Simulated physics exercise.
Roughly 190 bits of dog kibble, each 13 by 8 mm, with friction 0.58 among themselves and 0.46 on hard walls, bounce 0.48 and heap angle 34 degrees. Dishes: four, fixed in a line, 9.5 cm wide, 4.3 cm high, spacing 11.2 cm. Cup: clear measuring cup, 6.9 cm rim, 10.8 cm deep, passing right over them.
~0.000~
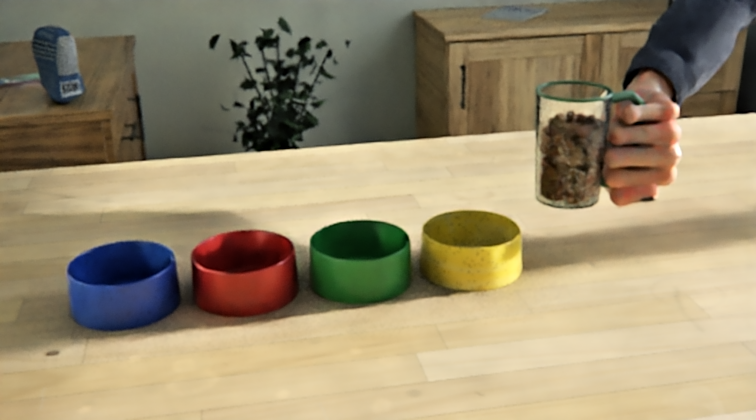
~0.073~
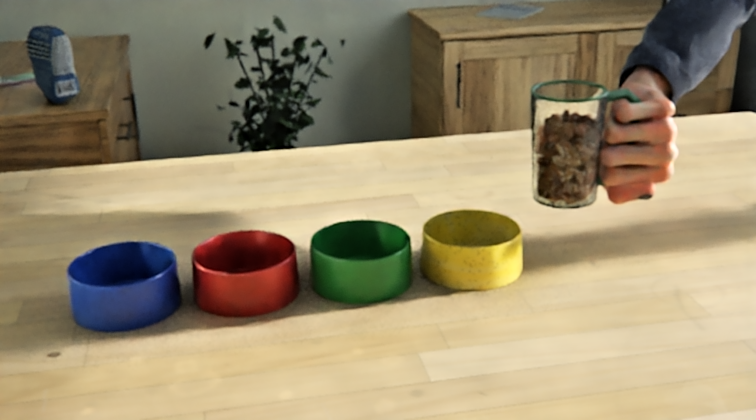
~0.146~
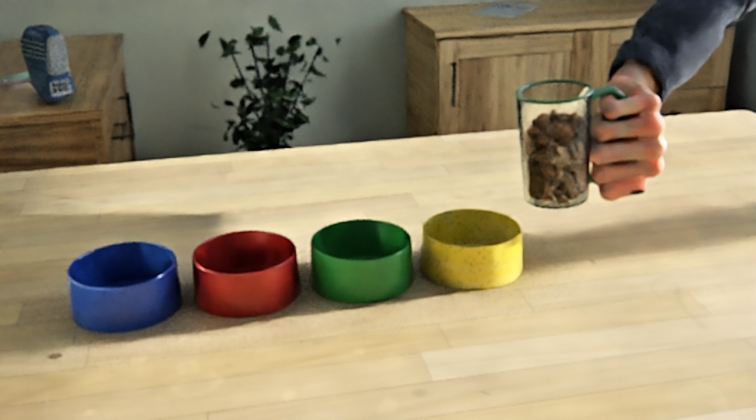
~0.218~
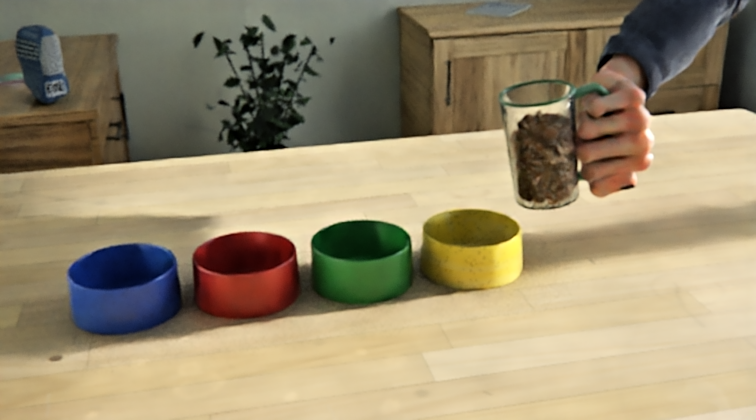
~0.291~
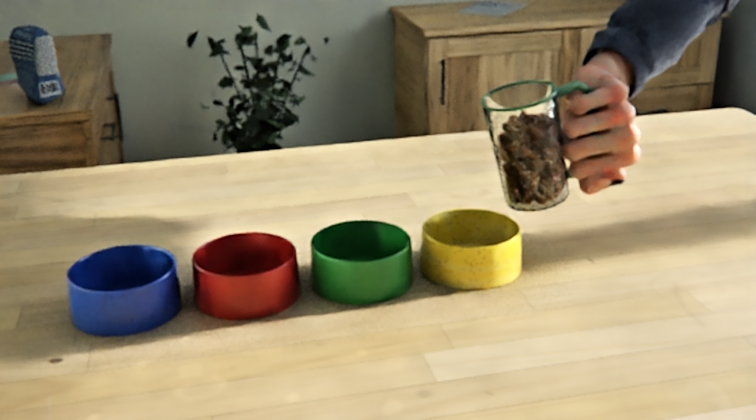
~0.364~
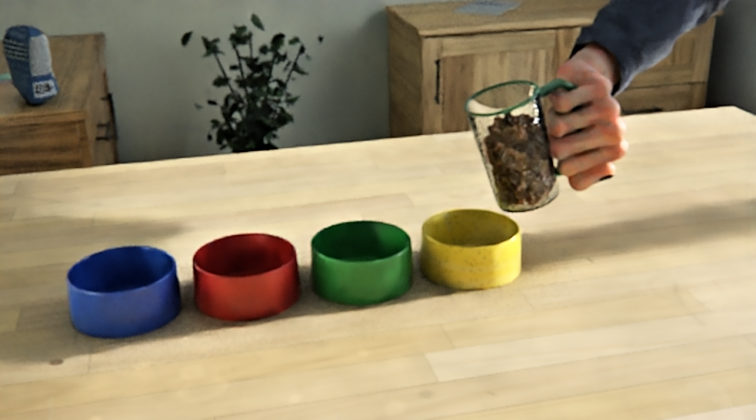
A hand moves a clear measuring cup of dog kibble left while tilting it leftward.
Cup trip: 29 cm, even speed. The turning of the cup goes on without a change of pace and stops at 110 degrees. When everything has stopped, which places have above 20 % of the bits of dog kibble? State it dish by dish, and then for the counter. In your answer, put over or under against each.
Red - over; blue - under; green - under; yellow - under; counter - under.
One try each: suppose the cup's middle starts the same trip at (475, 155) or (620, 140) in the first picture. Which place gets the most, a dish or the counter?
Blue; red.
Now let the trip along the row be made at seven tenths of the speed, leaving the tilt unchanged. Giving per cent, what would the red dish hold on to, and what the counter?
The shares would then be red 90 and counter 0.
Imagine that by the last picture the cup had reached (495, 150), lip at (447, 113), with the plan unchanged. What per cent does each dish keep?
Red 80; blue 0; green 0; yellow 0.
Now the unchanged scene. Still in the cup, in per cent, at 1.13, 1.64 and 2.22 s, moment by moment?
First 100, then 100, then 70 per cent.
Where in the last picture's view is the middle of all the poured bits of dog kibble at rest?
Look around (237, 276) in the last picture.
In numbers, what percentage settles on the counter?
Near 0 percent, roughly speaking.
After 1.13 s, tilt 60 degrees; cup holds 100 %.
After 1.64 s, tilt 89 degrees; cup holds 100 %.
Then, at 2.22 s, tilt 110 degrees; cup holds 70 %, red 30 %.
By 4.1 s all is still; red 80 %, blue 0 %, green 0 %, yellow 0 %, counter 0 %, cup 15 %.
